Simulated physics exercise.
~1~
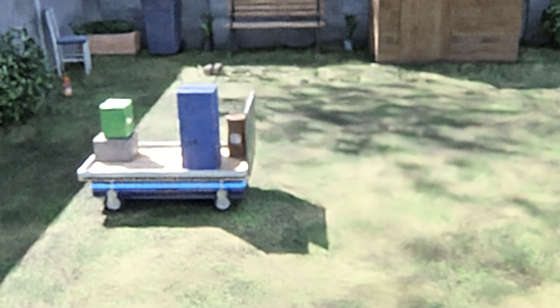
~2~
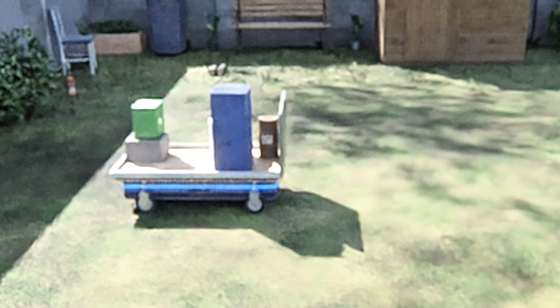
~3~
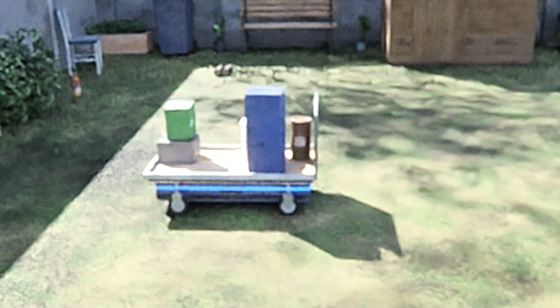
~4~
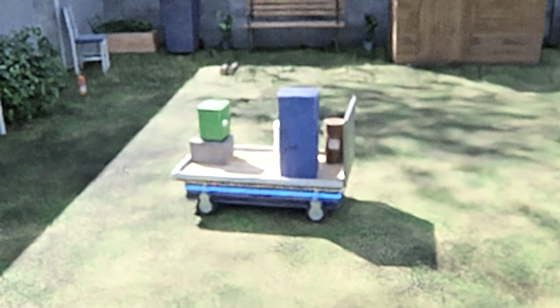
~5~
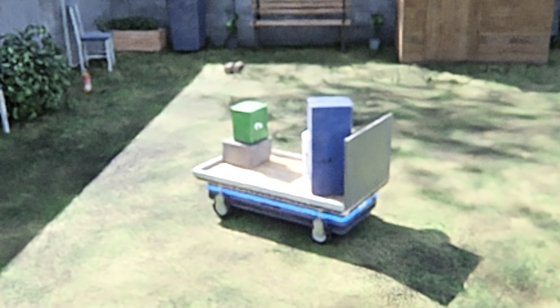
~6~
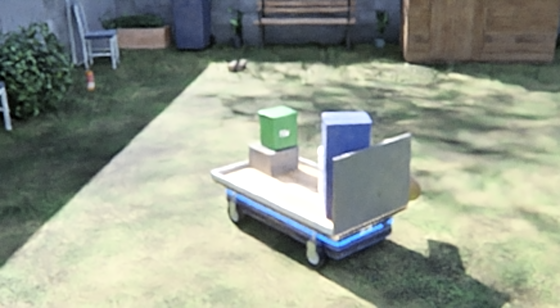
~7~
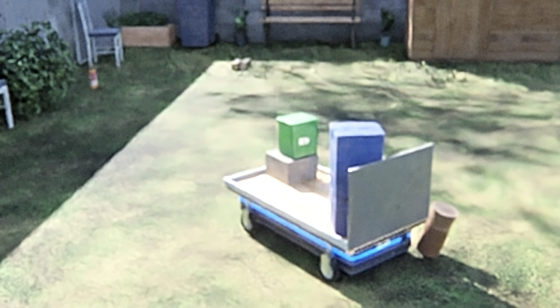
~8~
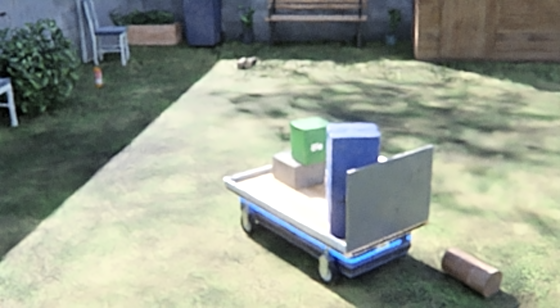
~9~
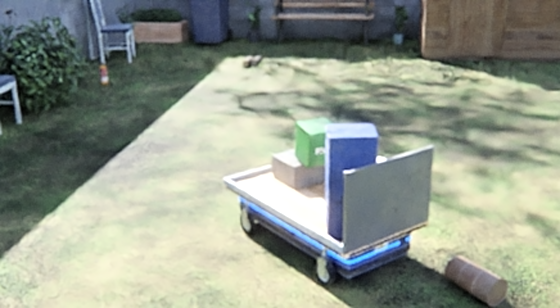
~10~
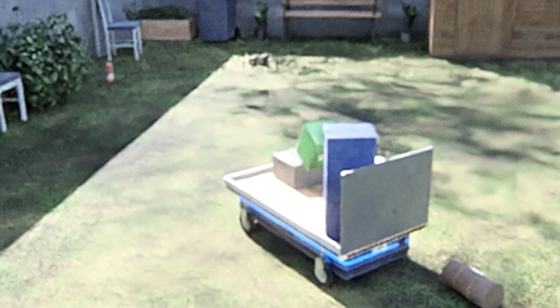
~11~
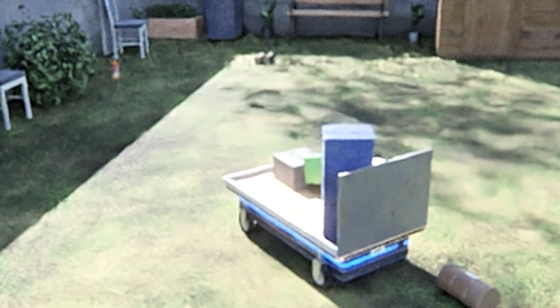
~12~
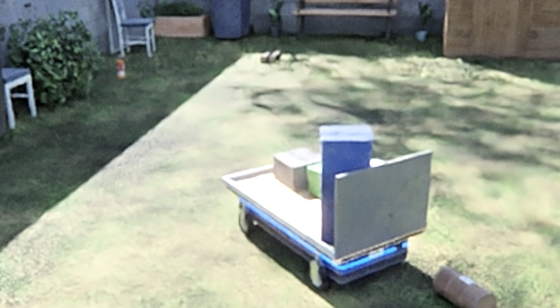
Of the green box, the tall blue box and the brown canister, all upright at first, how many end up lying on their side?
Two of them end up on their side. The brown canister lies on the grass and the green box lies on the cart, while the blue box stays standing.
